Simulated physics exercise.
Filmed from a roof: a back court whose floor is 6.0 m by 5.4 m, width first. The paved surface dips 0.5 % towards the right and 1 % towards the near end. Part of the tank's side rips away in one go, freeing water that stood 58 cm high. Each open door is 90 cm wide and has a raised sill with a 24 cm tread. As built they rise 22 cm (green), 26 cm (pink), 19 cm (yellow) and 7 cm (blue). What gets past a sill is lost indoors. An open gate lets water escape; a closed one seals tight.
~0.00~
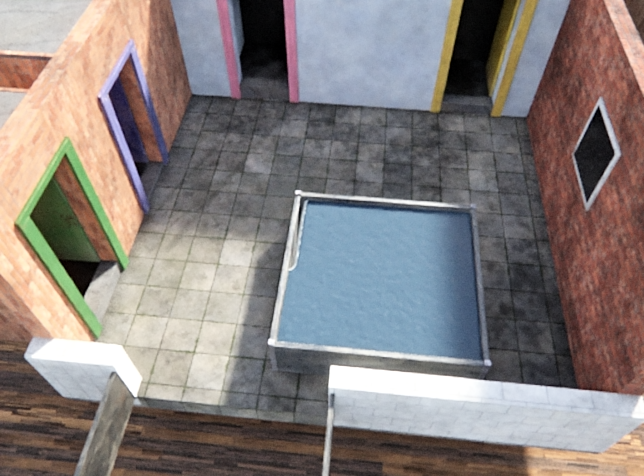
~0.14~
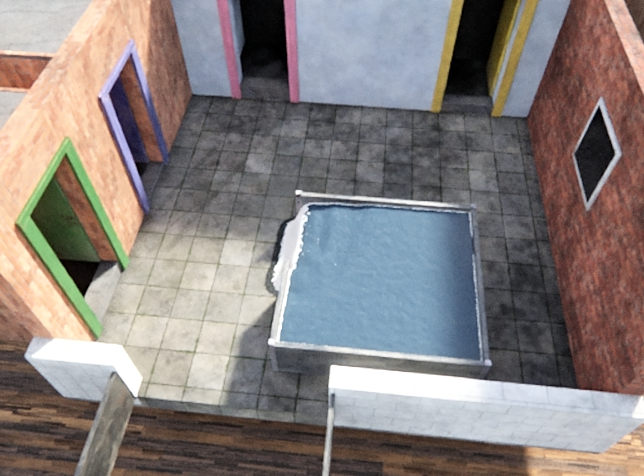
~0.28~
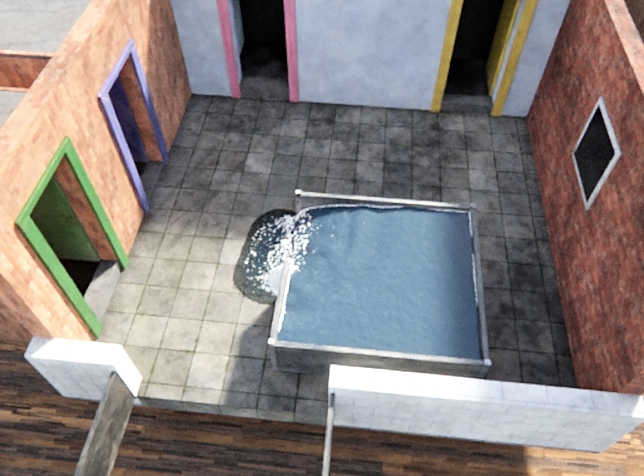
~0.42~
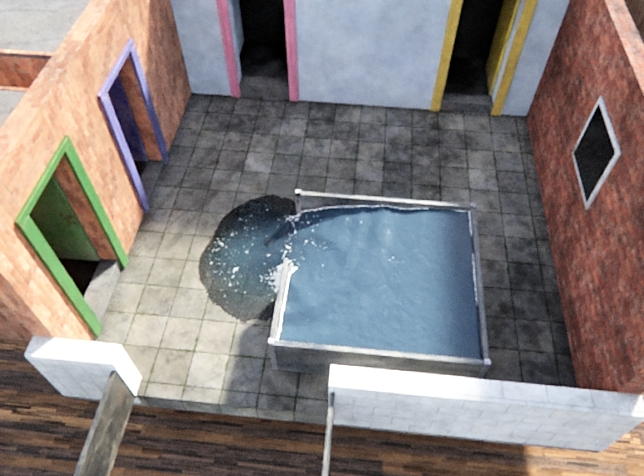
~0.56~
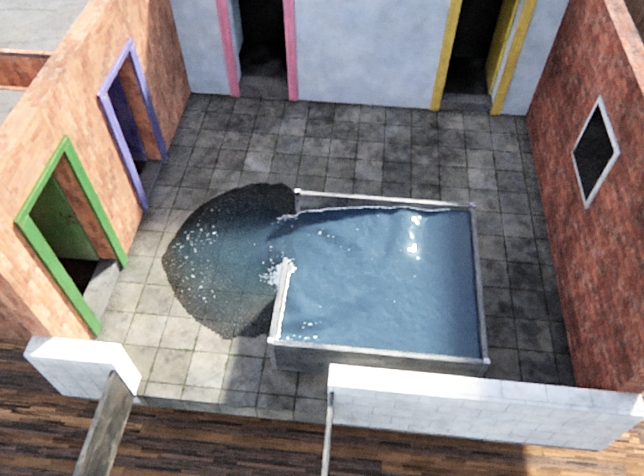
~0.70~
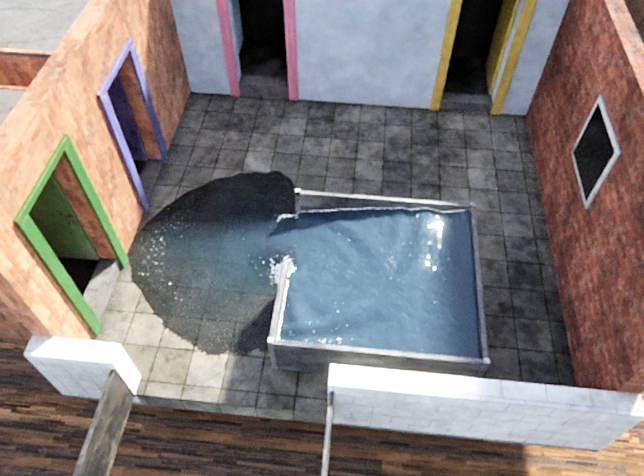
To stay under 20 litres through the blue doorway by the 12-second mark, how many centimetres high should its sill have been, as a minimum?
Close to 21 cm is just enough.
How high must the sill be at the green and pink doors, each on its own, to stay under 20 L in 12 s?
Roughly 19 cm at green and 9.0 cm at pink.
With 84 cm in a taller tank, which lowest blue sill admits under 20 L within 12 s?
About 32 cm.
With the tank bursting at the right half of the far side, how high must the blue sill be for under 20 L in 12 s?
About 7.5 cm.
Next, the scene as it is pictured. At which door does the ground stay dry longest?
The yellow one.
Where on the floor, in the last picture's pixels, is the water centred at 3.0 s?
Near (298, 267).
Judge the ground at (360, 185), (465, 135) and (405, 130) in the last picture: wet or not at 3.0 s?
In that order: Not reached, dry, still dry.
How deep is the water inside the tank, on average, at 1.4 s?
Roughly 44 cm on average.
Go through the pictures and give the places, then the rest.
The first picture shows still water, 58 cm deep, in the tank at (381, 272); the blue door at (139, 136) is dry.
In the second picture, the gap is at (296, 248), the front 0.3 m out at (273, 287); the back of the tank holds 58 cm.
In the third picture, the front is at (239, 276), 0.7 m from the gap at (296, 248); 0.8 m2 of floor is wet, 58 cm left at the back.
In the fourth picture, the front is at (206, 269), 1.2 m from the gap at (296, 248); 1.8 m2 of floor is wet, 58 cm left at the back.
In the fifth picture, water pours out at (295, 248) and has run 1.8 m, to (169, 261); about 5 cm deep outside, 58 cm at the back.
In the sixth picture, the front is at (134, 251), 2.3 m from the gap at (295, 247); 4.4 m2 of floor is wet, 58 cm left at the back; the blue door at (138, 134), 2.6 m from the gap, is still 0.6 m from the nearest water.
After 1.4 s water covers 25 % of the floor, deepest (32 cm) near (284, 243); 20 cm at the blue door, 7 litres in over its 7 cm sill.
After 3.0 s water covers 40 % of the floor, deepest (34 cm) near (83, 369); 21 cm at the blue door, 137 litres in over its 7 cm sill.
After 12.0 s water covers 95 % of the floor, deepest (14 cm) near (563, 418); 6 cm at the blue door, 281 litres in over its 7 cm sill.
At the blue door as built, the water arrived by 1.0 s and peaked near 24 cm at 2.0 s.
With a sill of 16.5 cm, 54 litres would have come in within the 12 s; with 22.5 cm, 10 litres. So under 20 litres takes about 21 cm.
